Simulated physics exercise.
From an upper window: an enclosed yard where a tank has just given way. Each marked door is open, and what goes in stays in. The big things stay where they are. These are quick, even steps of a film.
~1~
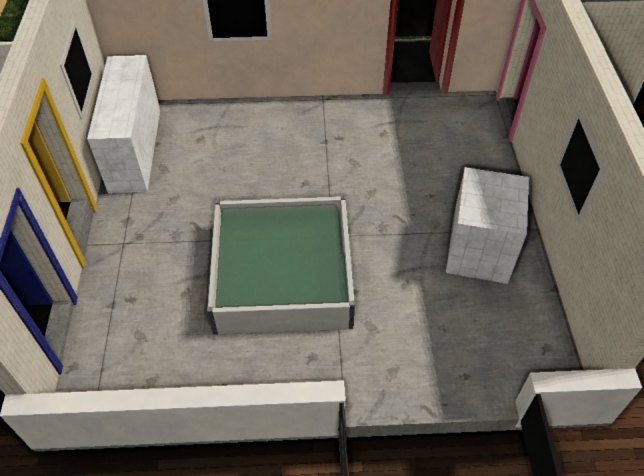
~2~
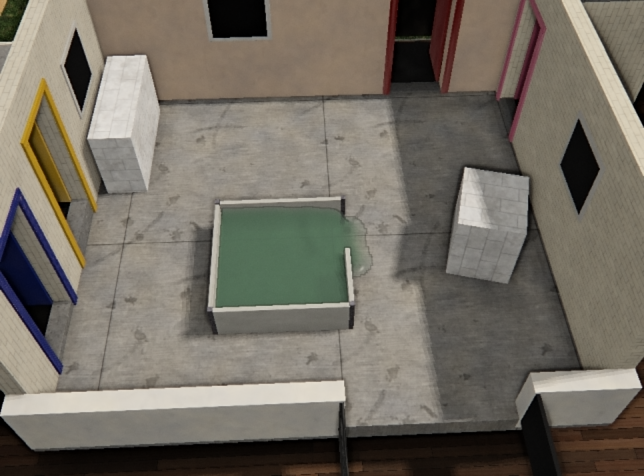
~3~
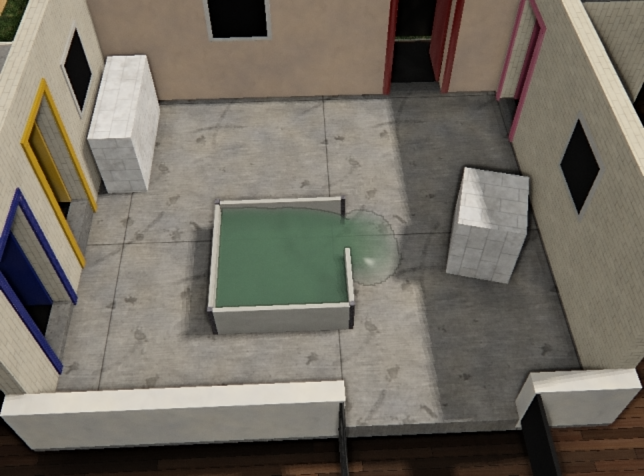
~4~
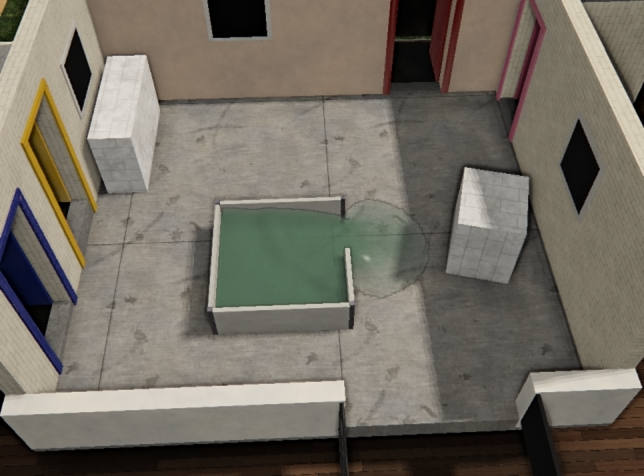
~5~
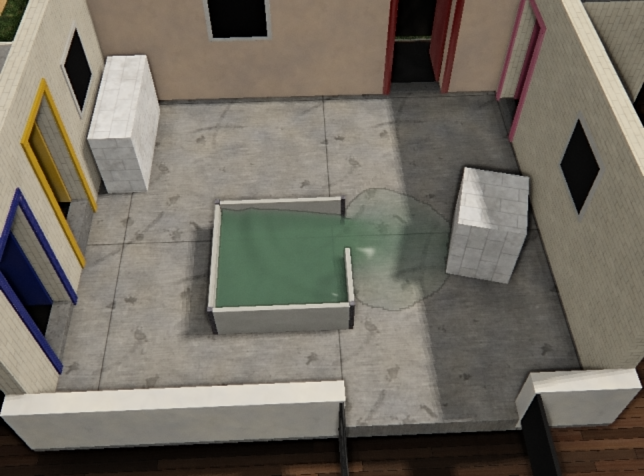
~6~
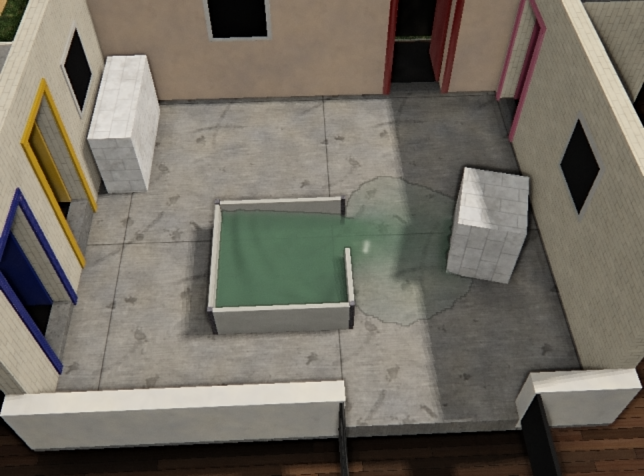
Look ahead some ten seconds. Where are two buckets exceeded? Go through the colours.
One by one: The pink door takes more than that; the red door takes more than that; the yellow door stays under that; the blue door stays under that.
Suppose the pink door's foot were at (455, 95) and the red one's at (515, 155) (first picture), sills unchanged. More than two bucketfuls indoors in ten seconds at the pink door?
In short: The pink one goes over.
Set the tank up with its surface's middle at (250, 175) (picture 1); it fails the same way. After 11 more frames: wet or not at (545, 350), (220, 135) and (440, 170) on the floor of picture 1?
As listed: No water, free of water, awash.
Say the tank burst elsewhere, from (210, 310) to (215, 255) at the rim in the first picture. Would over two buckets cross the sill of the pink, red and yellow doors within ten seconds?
One by one: Pink door stays under, red door lets less in, yellow door takes less.
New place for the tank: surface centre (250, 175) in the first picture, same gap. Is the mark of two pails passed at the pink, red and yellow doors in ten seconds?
In short: Pink takes more, red floods, yellow lets less in.
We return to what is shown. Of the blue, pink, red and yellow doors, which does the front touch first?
First comes the pink-painted one.
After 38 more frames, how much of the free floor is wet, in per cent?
I make it 50 per cent.
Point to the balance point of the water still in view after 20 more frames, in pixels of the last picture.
I would point to (384, 235).
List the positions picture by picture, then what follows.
The first picture shows the tank at (281, 254) is whole and still.
In the second picture, the front is at (354, 222), out from the gap at (342, 242).
In the third picture, the front is at (392, 264), out from the gap at (342, 242).
In the fourth picture, water pours out at (342, 242) and has run to (422, 259).
In the fifth picture, the front is at (450, 231), out from the gap at (342, 242).
In the sixth picture, water pours out at (342, 242) and has run to a hidden place.
A moment on, water covers 15 % of the floor; the pink door not reached, the red door not reached, the yellow door not reached, the blue door not reached.
Next, water covers 30 % of the floor; the pink door wet at the sill, nothing in, the red door not reached, the yellow door not reached, the blue door not reached.
Then, water covers 35 % of the floor; the pink door over two buckets in, the red door under two buckets in, the yellow door not reached, the blue door not reached.
Later, water covers 50 % of the floor; the pink door over two buckets in, the red door over two buckets in, the yellow door not reached, the blue door not reached.
In the end, water covers 70 % of the floor; the pink door over two buckets in, the red door over two buckets in, the yellow door not reached, the blue door not reached.
